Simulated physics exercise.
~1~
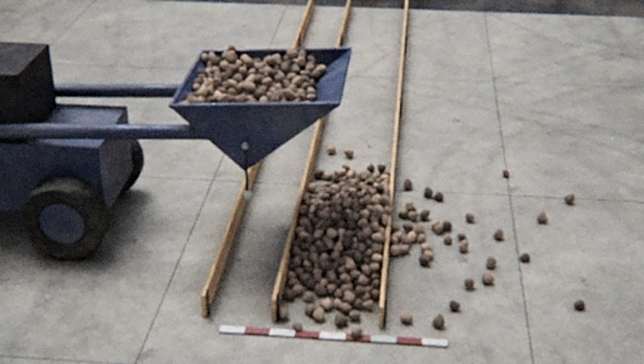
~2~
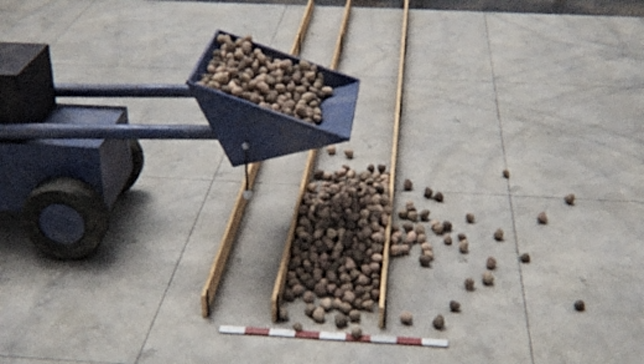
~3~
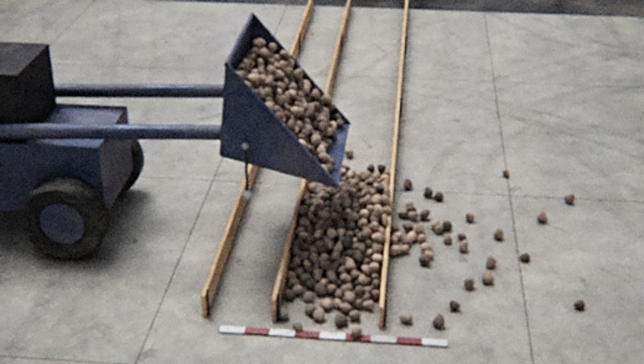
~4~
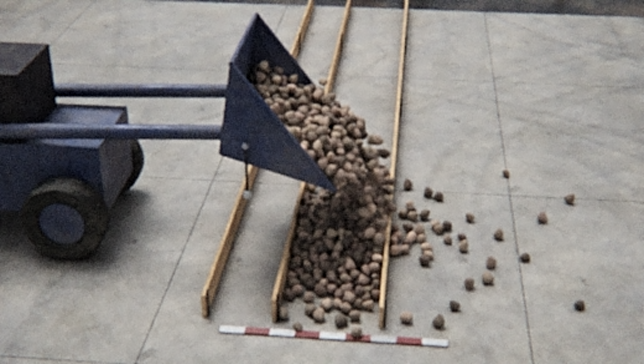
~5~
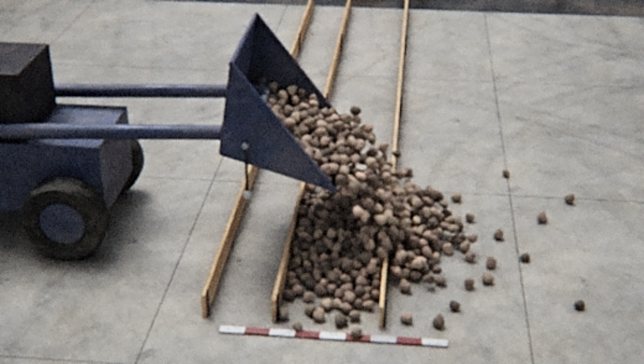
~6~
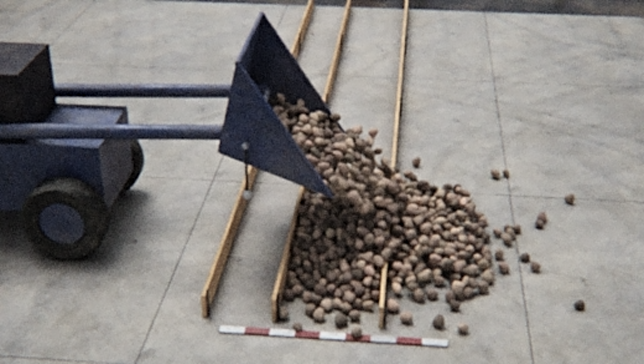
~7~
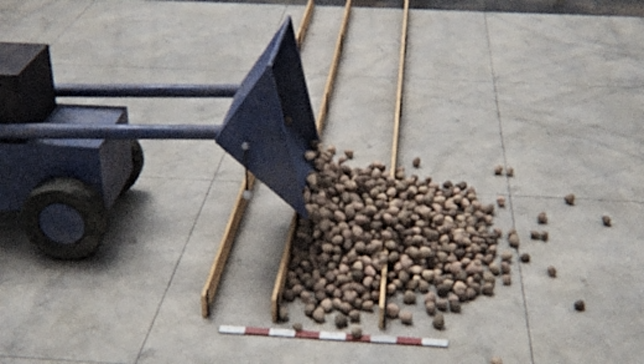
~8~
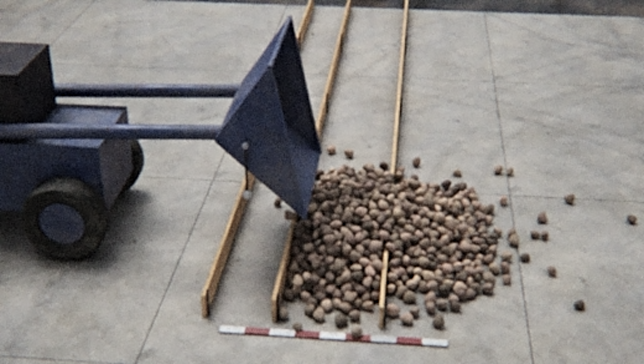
On a concrete floor, a blue loader tips its bucket, pouring brown stones onto a heap that spreads rightward over a board.
